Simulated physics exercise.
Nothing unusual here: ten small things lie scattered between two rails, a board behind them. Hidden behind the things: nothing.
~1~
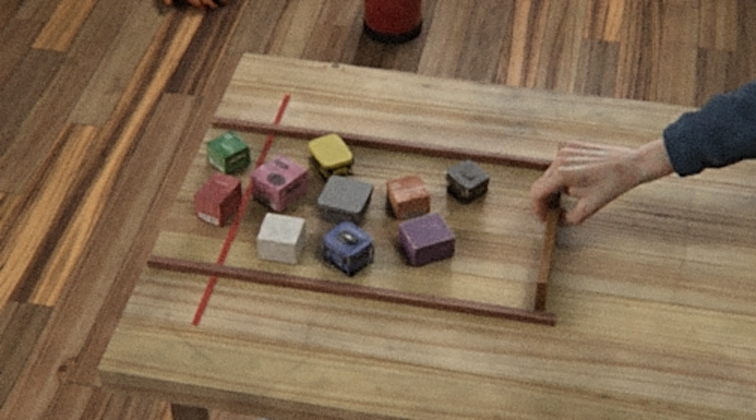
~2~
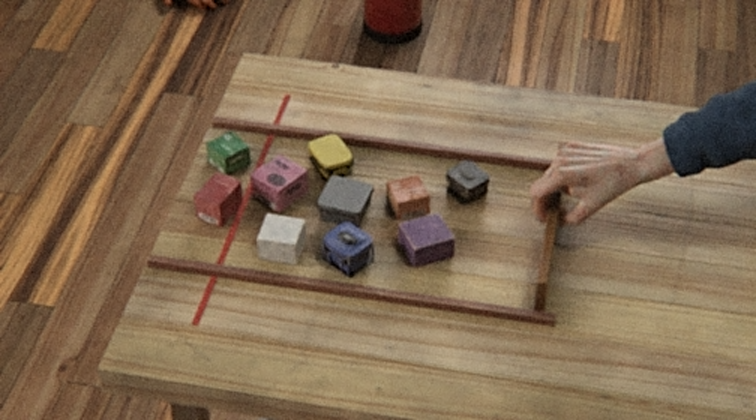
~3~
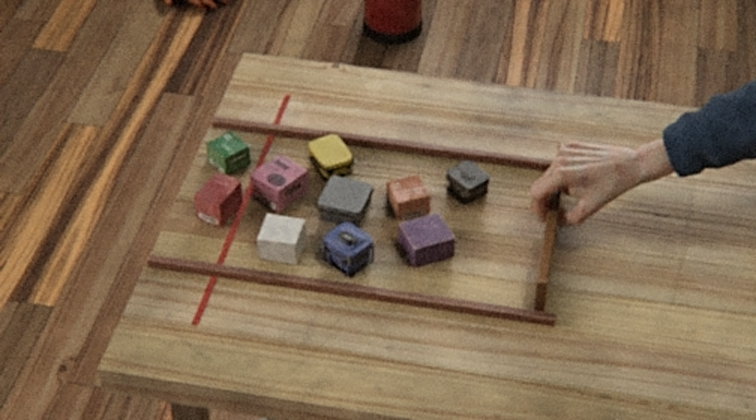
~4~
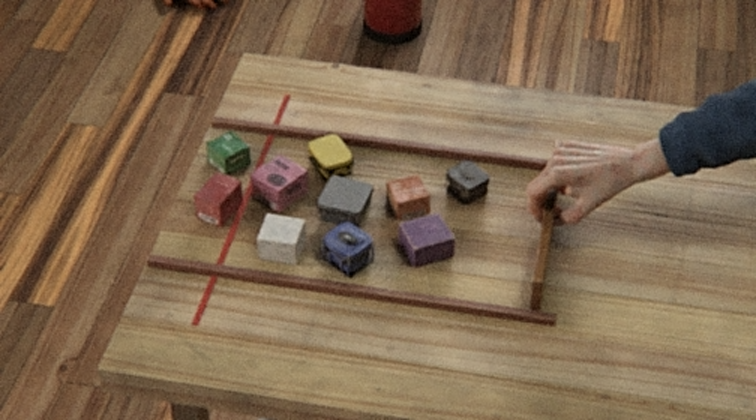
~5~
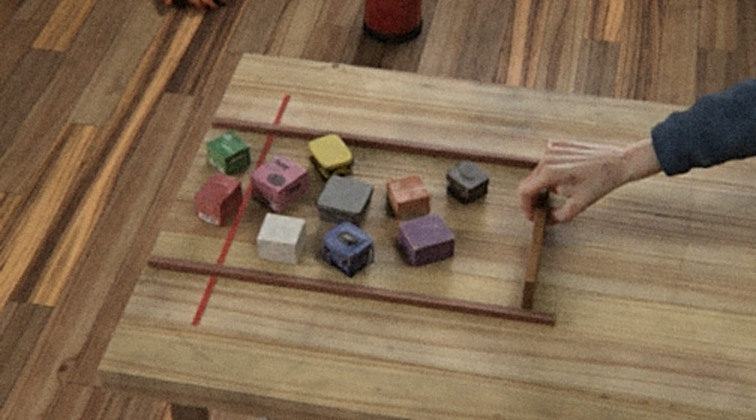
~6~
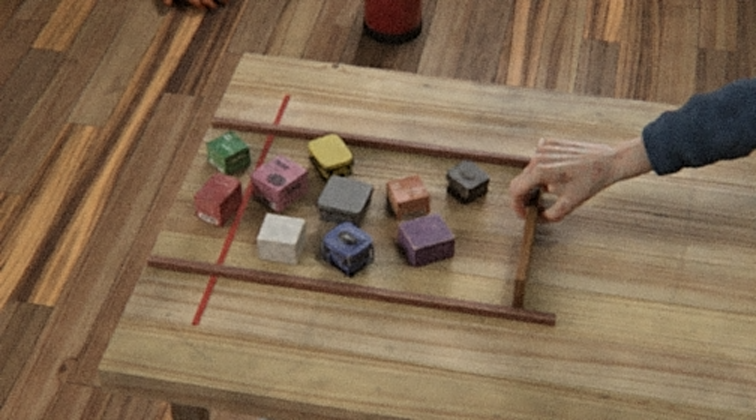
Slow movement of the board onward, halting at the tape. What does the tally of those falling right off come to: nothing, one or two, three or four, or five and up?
It comes to three or four.
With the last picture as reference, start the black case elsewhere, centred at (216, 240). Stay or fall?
From that start the object does not stay.
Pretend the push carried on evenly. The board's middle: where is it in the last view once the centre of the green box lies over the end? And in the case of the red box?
The middle is at (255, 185) when it's the green box, and at (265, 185) when it's the red box.
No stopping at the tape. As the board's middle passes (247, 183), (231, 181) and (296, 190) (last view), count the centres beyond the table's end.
The numbers past the end are 3, 5 and 0.
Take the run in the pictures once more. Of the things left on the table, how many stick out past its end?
So the number is 2.
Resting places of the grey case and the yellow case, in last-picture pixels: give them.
The first ends close to (188, 180), the second close to (236, 138).
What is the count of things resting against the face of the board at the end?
Looks like 4 of them, all told.
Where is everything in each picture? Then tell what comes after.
In the first frame, green box (228, 153); red box (219, 199); pink box (280, 183); board (552, 224); tape (246, 199).
In the second frame, red box (219, 199); board (552, 224).
In the third frame, pink box (280, 183); grey case (346, 202).
In the fourth frame, green box (228, 153); white block (282, 239).
In the fifth frame, red box (219, 199); yellow case (331, 158).
In the sixth frame, green box (228, 153); red box (219, 199); pink box (280, 183); board (531, 222); tape (246, 199).
Soon after, none off yet; green box at rest near (228, 153); red box at rest near (219, 199); pink box at rest near (280, 183).
In the end, the number that fall off is three or four; gone, pink box, red box and green box.
